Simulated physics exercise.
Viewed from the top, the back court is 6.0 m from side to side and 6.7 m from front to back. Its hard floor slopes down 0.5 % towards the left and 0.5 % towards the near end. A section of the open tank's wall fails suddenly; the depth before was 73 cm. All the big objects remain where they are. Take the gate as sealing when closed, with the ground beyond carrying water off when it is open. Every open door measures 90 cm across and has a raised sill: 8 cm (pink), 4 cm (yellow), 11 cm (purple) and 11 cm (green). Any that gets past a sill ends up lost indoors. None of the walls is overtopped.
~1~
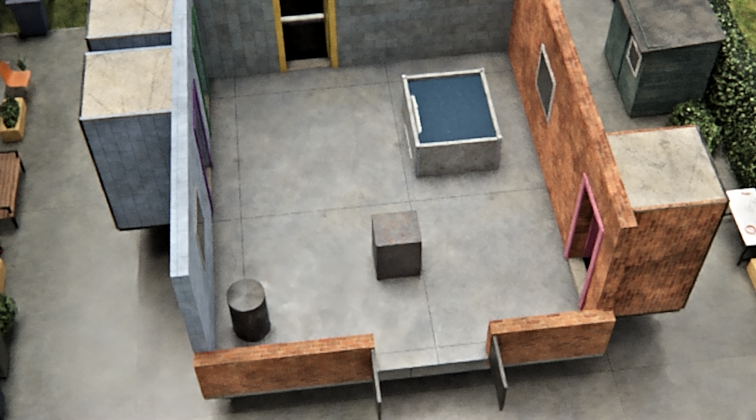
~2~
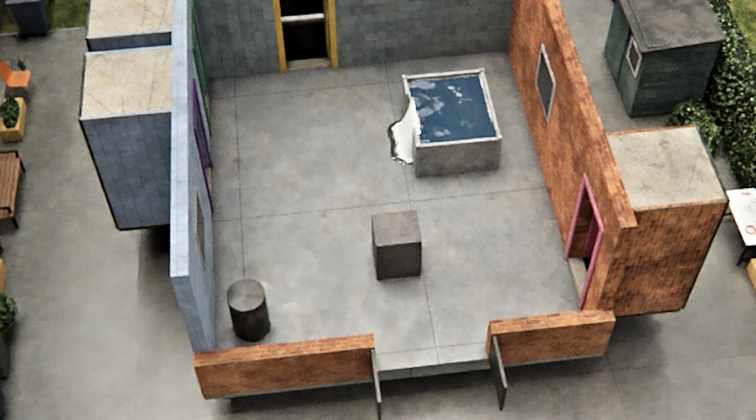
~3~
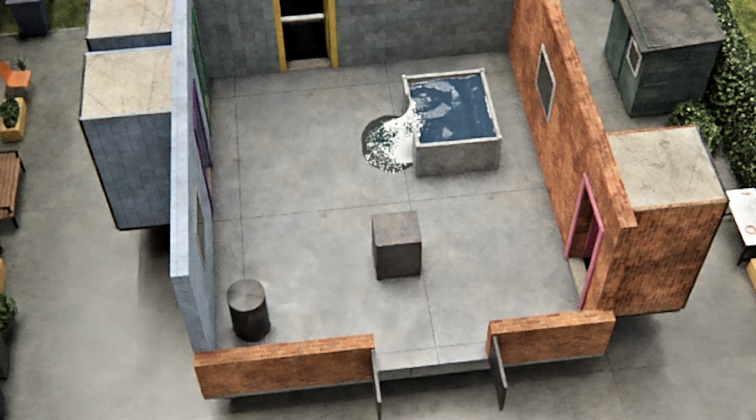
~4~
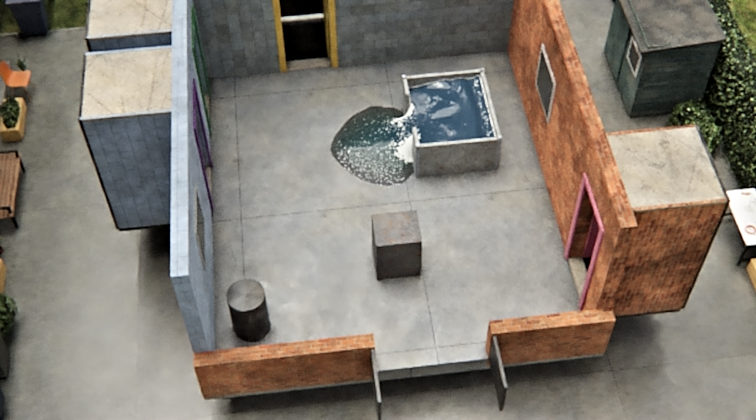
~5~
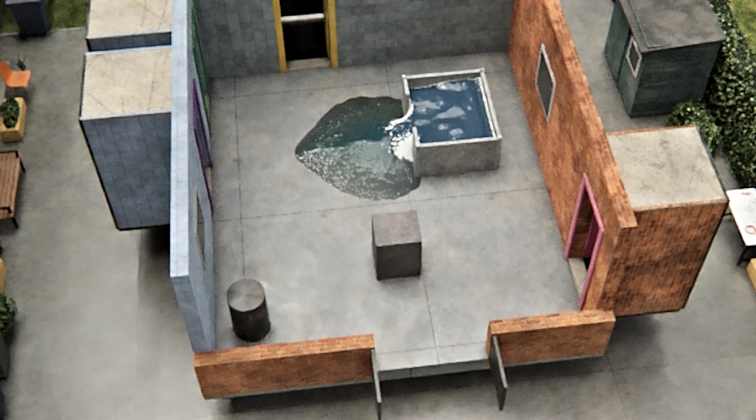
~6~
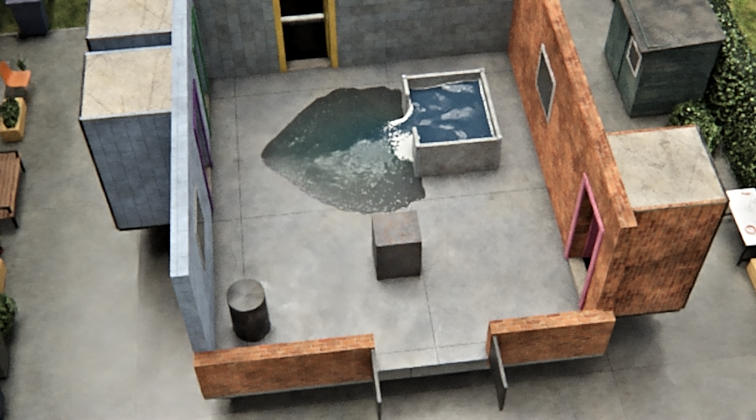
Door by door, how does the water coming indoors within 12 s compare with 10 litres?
One by one: At the pink door the amount will not overshoot the limit; at the yellow door the amount will overshoot the limit; at the purple door the amount will overshoot the limit; at the green door the amount will overshoot the limit.
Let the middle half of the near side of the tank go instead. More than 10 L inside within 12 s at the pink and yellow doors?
Result: Pink limit passed, yellow limit not passed.
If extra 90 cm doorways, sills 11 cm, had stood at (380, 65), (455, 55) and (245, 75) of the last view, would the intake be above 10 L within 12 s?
Note, doorways in listed order: Stays short, stays short, goes beyond.
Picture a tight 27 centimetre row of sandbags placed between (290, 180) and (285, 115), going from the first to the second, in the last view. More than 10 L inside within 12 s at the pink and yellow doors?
Then: Pink not over, yellow above.
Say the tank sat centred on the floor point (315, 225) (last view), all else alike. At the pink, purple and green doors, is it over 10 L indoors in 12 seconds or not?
Compared with that limit, pink falls short, purple overshoots and green falls short.
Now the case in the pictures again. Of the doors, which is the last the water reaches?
The pink door.
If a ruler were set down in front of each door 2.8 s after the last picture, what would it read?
Centimetres: Pink 0 / yellow 5 / purple 13 / green 14.
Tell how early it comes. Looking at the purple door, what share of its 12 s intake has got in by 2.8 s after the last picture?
Estimate: Around 90 per cent.
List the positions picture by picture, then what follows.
The first picture shows still water, 73 cm deep, in the open tank at (451, 110).
In the second picture, water pours out at (412, 132) and has run 0.5 m, to (398, 159); typically 8 cm deep outside, 73 cm at the open tank's back.
In the third picture, the front is at (368, 154), 0.9 m from the gap at (412, 133); 0.8 m2 of floor is under water; 70 cm left at the back of the open tank.
In the fourth picture, the front is at (338, 155), 1.4 m from the gap at (412, 133); 1.8 m2 of floor is under water; 63 cm left at the back of the open tank.
In the fifth picture, water pours out at (412, 132) and has run 2.1 m, to (303, 158); typically 5 cm deep outside, 62 cm at the open tank's back.
In the sixth picture, water pours out at (412, 132) and has run 2.7 m, to (267, 157); typically 4 cm deep outside, 57 cm at the open tank's back.
Then, 0.7 s after the last picture water covers 35 % of the floor and is deepest (32 cm) near (405, 141); pink door not reached, yellow door 6 cm at the sill, 0 L in, purple door 17 cm at the sill, 4 L in, green door 11 cm at the sill, 0 L in.
Then, 1.5 s after the last picture water covers 45 % of the floor and is deepest (30 cm) near (210, 90); pink door not reached, yellow door 7 cm at the sill, 10 L in, purple door 22 cm at the sill, 40 L in, green door 19 cm at the sill, 18 L in.
Then, 2.8 s after the last picture water covers 45 % of the floor and is deepest (18 cm) near (217, 375); pink door not reached, yellow door 5 cm at the sill, 16 L in, purple door 13 cm at the sill, 67 L in, green door 14 cm at the sill, 48 L in.
Then, 6.3 s after the last picture water covers 65 % of the floor and is deepest (12 cm) near (217, 375); pink door not reached, yellow door 6 cm at the sill, 39 L in, purple door 8 cm at the sill, 76 L in, green door 7 cm at the sill, 52 L in.
Then, 11.3 s after the last picture water covers 90 % of the floor and is deepest (9 cm) near (217, 375); pink door 5 cm at the sill, 0 L in, yellow door 3 cm at the sill, 45 L in, purple door 5 cm at the sill, 76 L in, green door 4 cm at the sill, 53 L in.
